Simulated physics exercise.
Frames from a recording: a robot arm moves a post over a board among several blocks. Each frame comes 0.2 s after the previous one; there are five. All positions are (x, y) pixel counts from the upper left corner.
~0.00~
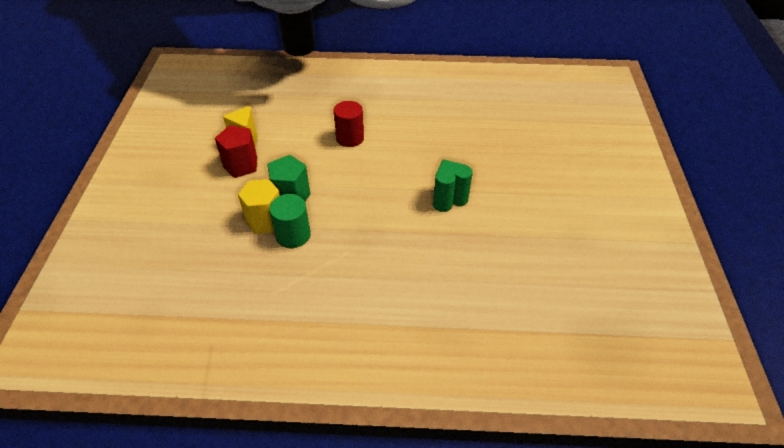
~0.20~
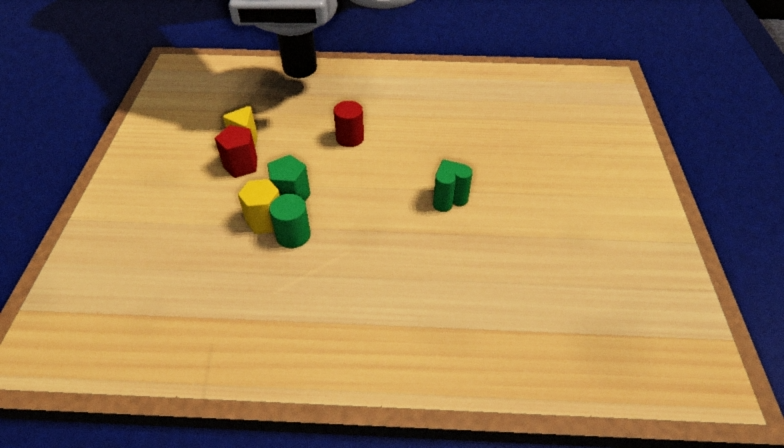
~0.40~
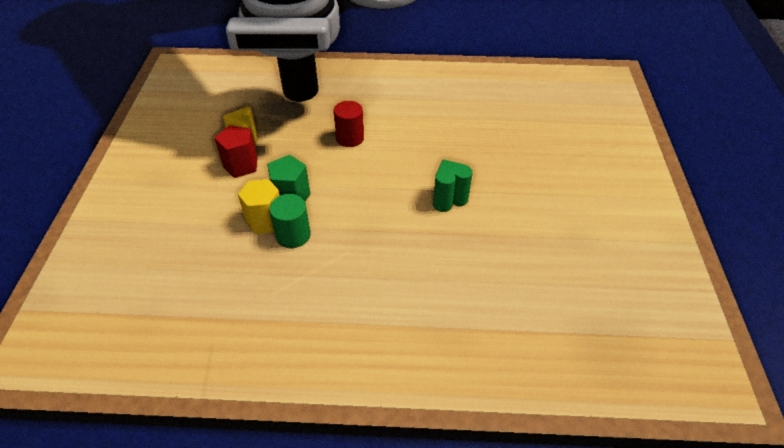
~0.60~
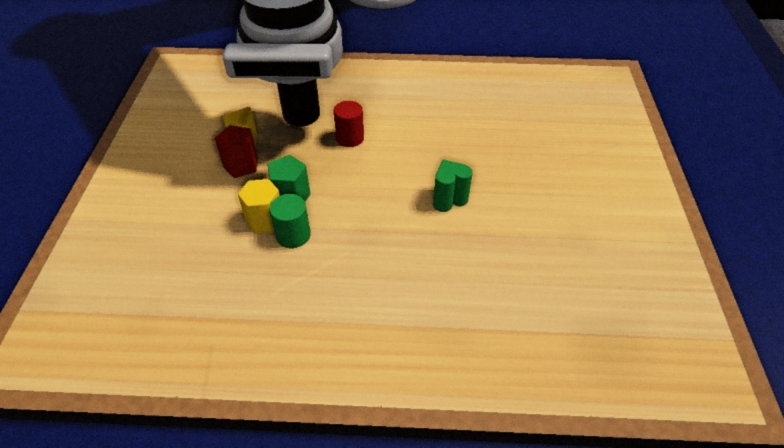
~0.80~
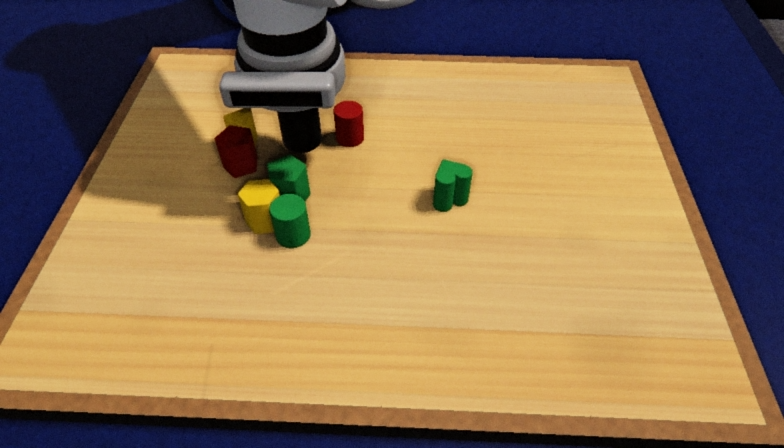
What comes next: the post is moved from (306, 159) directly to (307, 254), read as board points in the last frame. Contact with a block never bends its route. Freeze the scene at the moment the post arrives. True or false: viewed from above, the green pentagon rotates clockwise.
My answer: True.
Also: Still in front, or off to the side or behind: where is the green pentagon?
Gone from the front.
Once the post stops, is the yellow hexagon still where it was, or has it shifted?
At the moment the path ends, the yellow hexagon no longer stands where it did.
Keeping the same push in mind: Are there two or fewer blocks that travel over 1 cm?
No, that is not what happens.
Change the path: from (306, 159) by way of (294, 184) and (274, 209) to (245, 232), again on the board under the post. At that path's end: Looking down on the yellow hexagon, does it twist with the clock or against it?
Spins clockwise.
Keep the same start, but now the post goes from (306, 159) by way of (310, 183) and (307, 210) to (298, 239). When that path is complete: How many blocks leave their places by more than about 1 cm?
Moved: 3 or more.
What follows on the original path. One third of the way, post (304, 171); yellow hexagon (246, 206), turned 15° clockwise; green pentagon (280, 186); green cylinder (286, 214).
Two thirds of the way, post (304, 202); yellow hexagon (226, 218), turned 40° clockwise; green pentagon (268, 214), turned 45° clockwise; green cylinder (279, 241).
At the end, post (304, 236); yellow hexagon (224, 218), turned 40° clockwise; green pentagon (259, 229), turned 110° clockwise; green cylinder (272, 256); red cylinder unmoved.
